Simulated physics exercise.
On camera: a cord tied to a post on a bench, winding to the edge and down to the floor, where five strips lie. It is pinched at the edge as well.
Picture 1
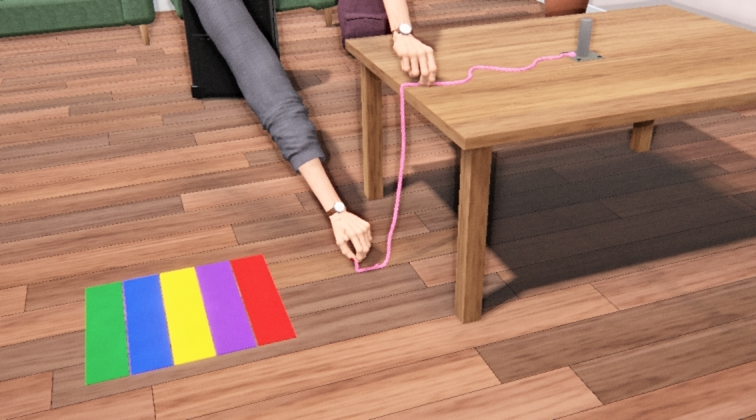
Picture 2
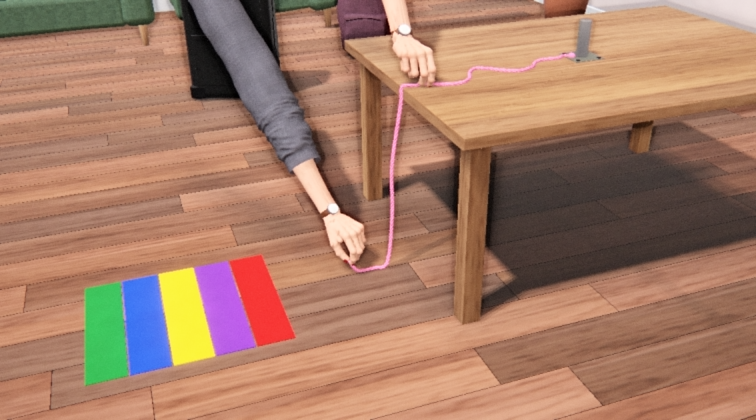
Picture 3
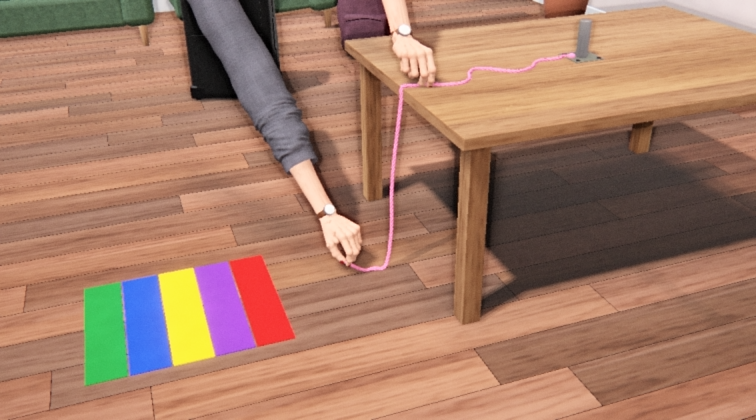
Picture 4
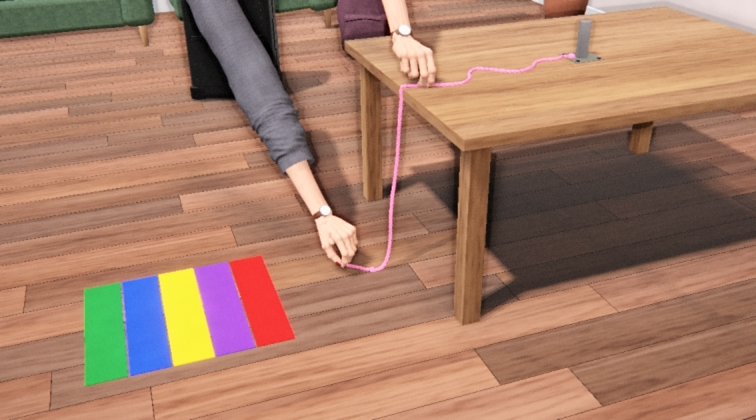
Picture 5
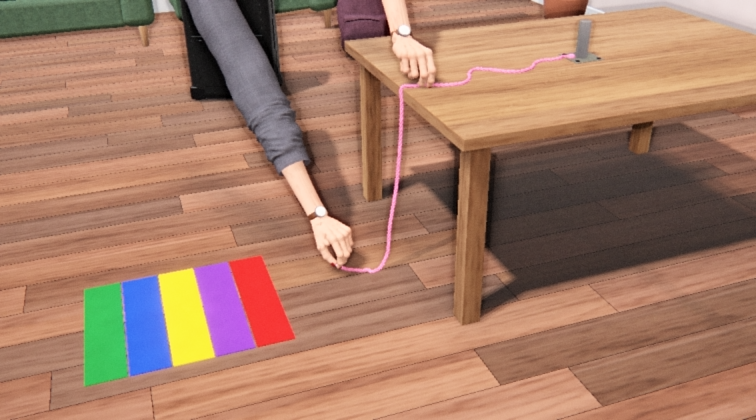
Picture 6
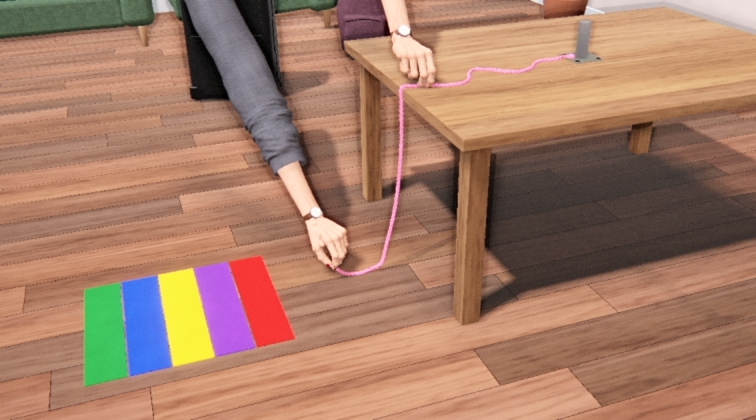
A hand near the floor draws the end of a pink cord slowly and slightly leftward, while the other hand keeps the cord pinched at the table's edge and the view stays still. The cord winds from a small grey post across a wooden table and hangs down beside it. On the wood-plank floor, seen from above, green, blue, yellow, purple and red strips lie at lower left.
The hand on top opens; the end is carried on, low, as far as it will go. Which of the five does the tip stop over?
It gets as far as the yellow strip.
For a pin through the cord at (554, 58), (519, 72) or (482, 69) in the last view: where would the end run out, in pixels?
Try by try, around (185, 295), (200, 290) and (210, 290).
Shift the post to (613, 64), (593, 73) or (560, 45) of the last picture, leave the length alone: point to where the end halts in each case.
About (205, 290), (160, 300) and (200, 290).
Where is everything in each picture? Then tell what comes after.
In the first frame, end (356, 260); red (271, 324); purple (232, 333); yellow (192, 342); blue (150, 351); green (107, 360).
In the second frame, end (350, 261); cord through (545, 60) (494, 69) (458, 84) (399, 113) (392, 186) (389, 253).
In the third frame, end (346, 262).
In the fourth frame, end (342, 264); cord through (545, 60) (494, 70) (458, 84) (400, 113) (394, 187) (388, 254).
In the fifth frame, end (337, 265).
In the sixth frame, end (332, 266); cord through (544, 61) (493, 70) (457, 85) (401, 113) (398, 187) (384, 254).
Early on, end near (254, 281); over red.
Midway, end near (209, 290); over purple.
At the end of the slack, end near (183, 296); over yellow. The yellow one.
